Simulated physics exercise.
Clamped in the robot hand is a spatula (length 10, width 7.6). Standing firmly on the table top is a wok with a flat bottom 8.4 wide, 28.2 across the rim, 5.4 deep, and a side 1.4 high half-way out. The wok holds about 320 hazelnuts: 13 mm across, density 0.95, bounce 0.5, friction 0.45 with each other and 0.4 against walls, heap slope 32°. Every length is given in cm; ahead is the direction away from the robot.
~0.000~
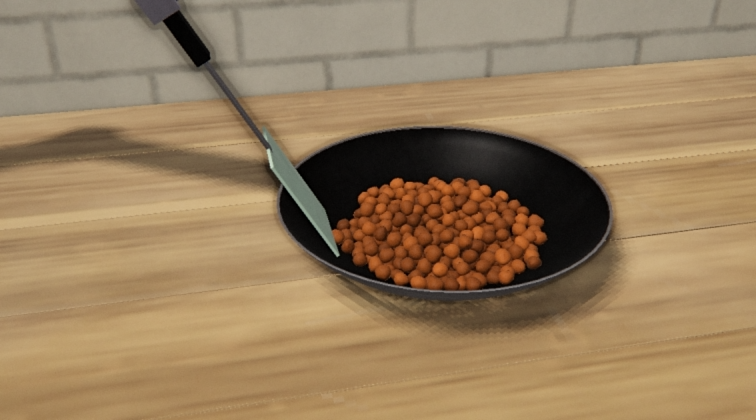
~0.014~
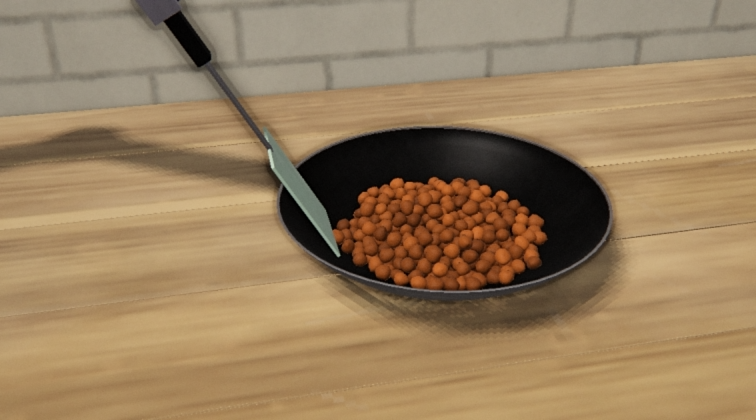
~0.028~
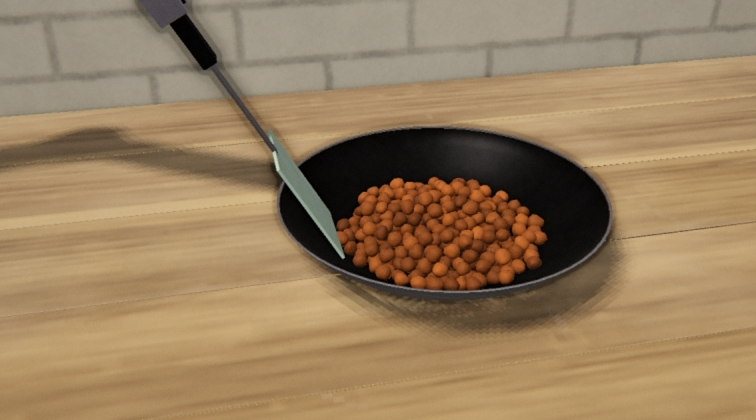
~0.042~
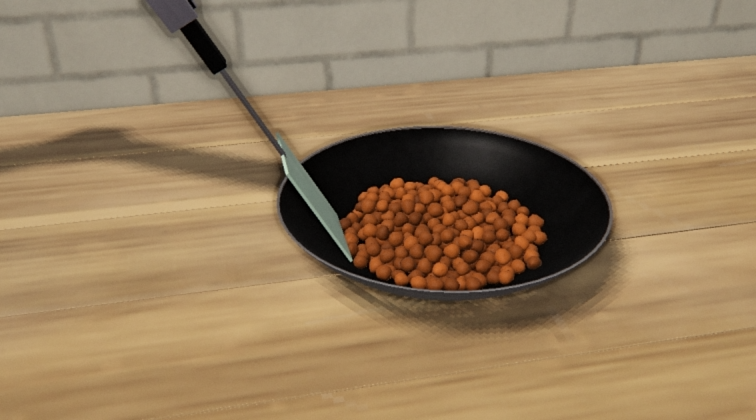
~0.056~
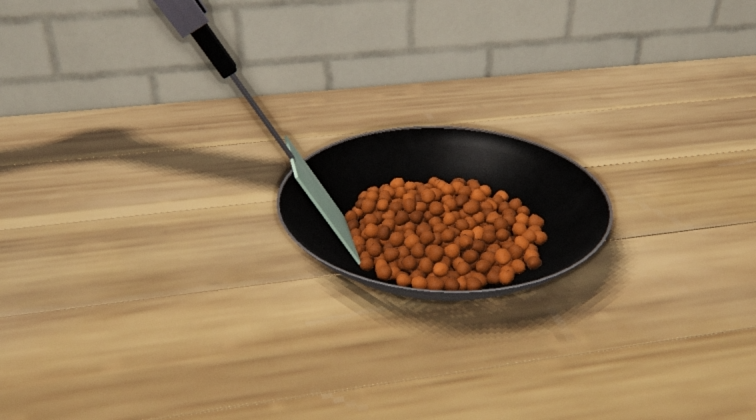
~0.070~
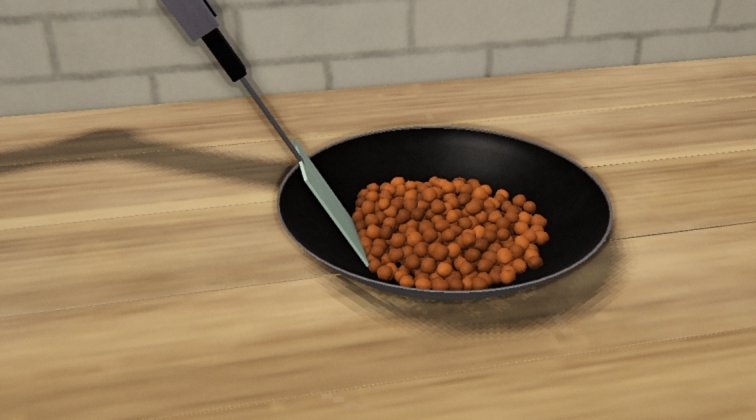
Spatula easing slowly rightward inside a black wok, nudging the left edge of a heap of brown hazelnuts on a wooden table.
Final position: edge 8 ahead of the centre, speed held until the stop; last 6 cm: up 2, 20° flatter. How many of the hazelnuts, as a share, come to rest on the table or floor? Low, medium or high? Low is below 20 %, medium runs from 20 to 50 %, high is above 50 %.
The share is low, below 20 %.
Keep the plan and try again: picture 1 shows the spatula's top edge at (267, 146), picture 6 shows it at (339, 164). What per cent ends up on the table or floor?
Some 35 percent ends up on the table or floor.
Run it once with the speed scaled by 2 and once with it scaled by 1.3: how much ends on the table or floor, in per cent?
Some 30 and 10 per cent.
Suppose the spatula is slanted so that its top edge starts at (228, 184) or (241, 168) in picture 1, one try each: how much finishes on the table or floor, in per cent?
Around 5 per cent, then around 5 per cent.
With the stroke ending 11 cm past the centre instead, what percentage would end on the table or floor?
My guess would be around 25 per cent.
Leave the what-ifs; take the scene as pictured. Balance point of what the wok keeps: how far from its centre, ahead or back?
Offset forward: Around 5.0 cm.
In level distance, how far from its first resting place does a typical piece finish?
Distance: Around 5 cm.
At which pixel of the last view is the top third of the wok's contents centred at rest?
I'd put it close to (548, 194).
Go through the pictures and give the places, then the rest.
The spatula top edge at (267, 146), sloping 61°; upper third of the load around (437, 220), from x 335 to 540, top at y 185; 325 in the wok, in the first picture.
The spatula top edge at (268, 146), sloping 61°; upper third of the load around (437, 220), from x 335 to 540, top at y 185, in the second picture.
The spatula top edge at (273, 149), sloping 61°; upper third of the load around (437, 220), from x 340 to 540, top at y 185, in the third picture.
The spatula top edge at (282, 152), sloping 61°; upper third of the load around (438, 219), from x 345 to 540, top at y 185, in the fourth picture.
The spatula top edge at (291, 156), sloping 61°; upper third of the load around (438, 219), from x 350 to 540, top at y 185, in the fifth picture.
The spatula top edge at (299, 158), sloping 61°; upper third of the load around (441, 218), from x 360 to 540, top at y 185; 325 in the wok, in the sixth picture.
After 0.19 s, sloping 61°, highest piece 5 above the table; 325 in the wok.
After 0.30 s, sloping 54°, highest piece 6 above the table; 325 in the wok.
After 0.56 s, sloping 41°, highest piece 7 above the table; 311 in the wok, 14 on the table or floor.
After 1.61 s, sloping 41°, highest piece 7 above the table; 310 in the wok, 15 on the table or floor.
In the end, 310 in the wok, 15 on the table or floor. That is 5 % on the table or floor.
